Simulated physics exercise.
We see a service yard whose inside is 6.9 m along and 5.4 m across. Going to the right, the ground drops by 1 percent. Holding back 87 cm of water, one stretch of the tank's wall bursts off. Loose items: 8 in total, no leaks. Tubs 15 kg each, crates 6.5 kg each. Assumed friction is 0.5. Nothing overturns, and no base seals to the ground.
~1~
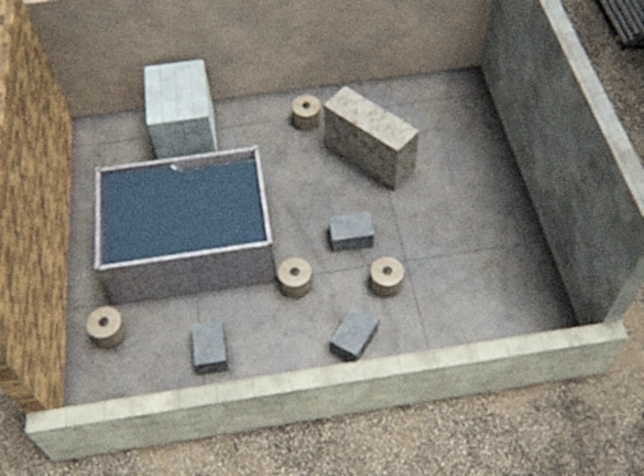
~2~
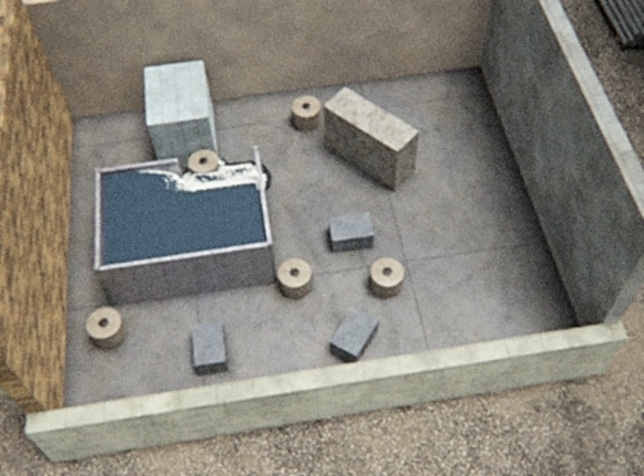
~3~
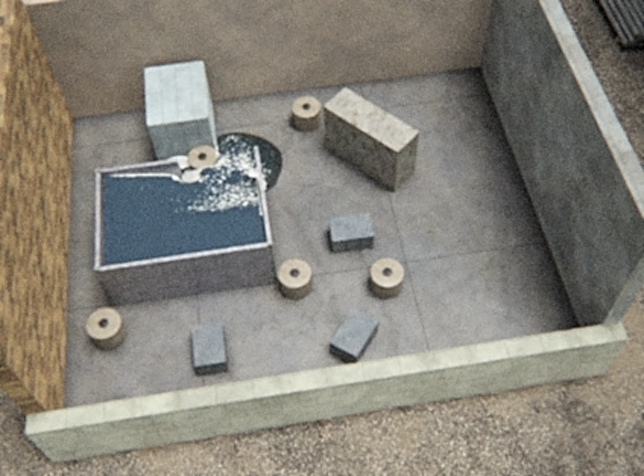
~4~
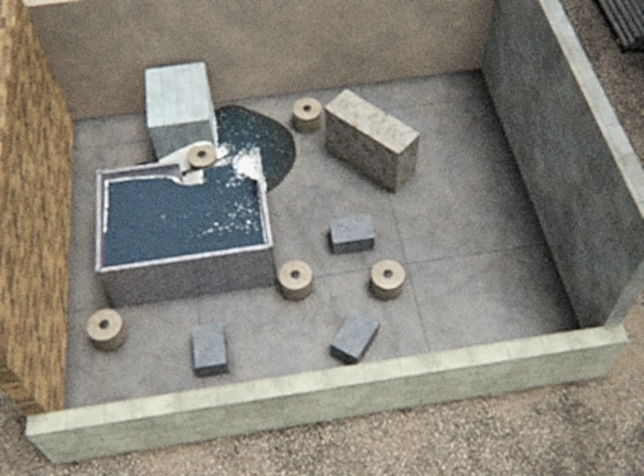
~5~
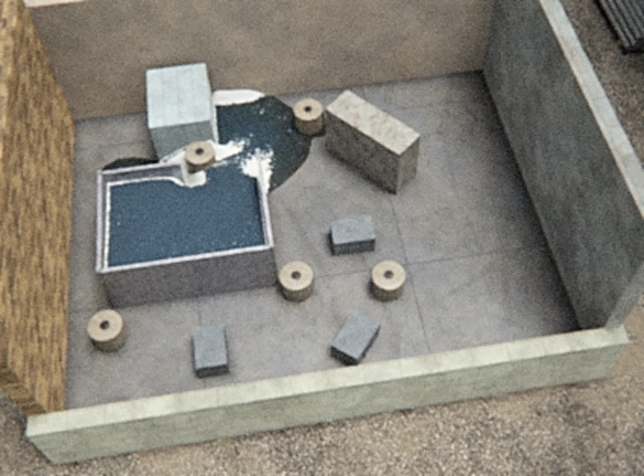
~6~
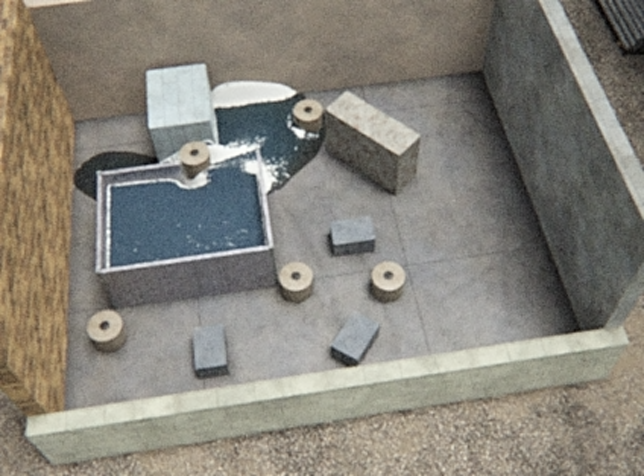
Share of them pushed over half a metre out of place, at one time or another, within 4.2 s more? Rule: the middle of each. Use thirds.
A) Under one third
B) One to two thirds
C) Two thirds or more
Option A: Under one third.
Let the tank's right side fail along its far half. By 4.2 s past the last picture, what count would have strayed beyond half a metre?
That would give 4.
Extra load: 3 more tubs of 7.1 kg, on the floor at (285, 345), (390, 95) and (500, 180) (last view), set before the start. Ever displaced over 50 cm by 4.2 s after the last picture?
In the order asked: Not as far, farther than that, farther than that.
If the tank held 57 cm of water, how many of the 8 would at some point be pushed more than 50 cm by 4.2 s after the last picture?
Then 2 of them.
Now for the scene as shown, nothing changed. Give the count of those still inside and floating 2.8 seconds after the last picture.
At that point I count 2.
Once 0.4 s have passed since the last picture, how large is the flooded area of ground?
Flooded: Near 10.0 m2.
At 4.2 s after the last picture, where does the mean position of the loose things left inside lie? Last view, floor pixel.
That lands at roughly (286, 292).
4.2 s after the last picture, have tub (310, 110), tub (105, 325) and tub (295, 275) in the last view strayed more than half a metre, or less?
Well, in turn that's topping it, not reaching it, not reaching it.
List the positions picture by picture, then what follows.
In the first frame, a tub is out of sight; a tub at (306, 106) rests on the ground; water covers 3.3 m2; 0 of 8 have shifted.
In the second frame, a tub at (203, 161) rests on the ground, 15 cm from its start; a tub at (306, 106) rests on the ground; water covers 4.0 m2; 1 of 8 have shifted.
In the third frame, a tub at (202, 157), on the bottom, 18 cm from its start; a tub at (306, 107) rests on the ground; 4.9 m2 under water; 1 of 8 have shifted.
In the fourth frame, a tub at (202, 154), afloat, 18 cm from its start; a tub at (307, 108), on the bottom; 5.9 m2 under water; 1 of 8 have shifted.
In the fifth frame, a tub at (200, 152) floats, 18 cm from its start; a tub at (308, 109), on the bottom; water covers 6.9 m2; 1 of 8 have shifted.
In the sixth frame, a tub at (194, 153) floats, 19 cm from its start; a tub at (308, 110), on the bottom; 7.9 m2 under water; 1 of 8 have shifted.
Then, 0.4 s after the last picture 1 of 8 are over 50 cm from their spots; 1 afloat.
Then, 1.5 s after the last picture 2 of 8 are over 50 cm from their spots; 2 afloat.
Then, 2.8 s after the last picture 2 of 8 are over 50 cm from their spots; 2 afloat.
Then, 4.2 s after the last picture 2 of 8 are over 50 cm from their spots, and 2 have been at some point; 1 afloat.
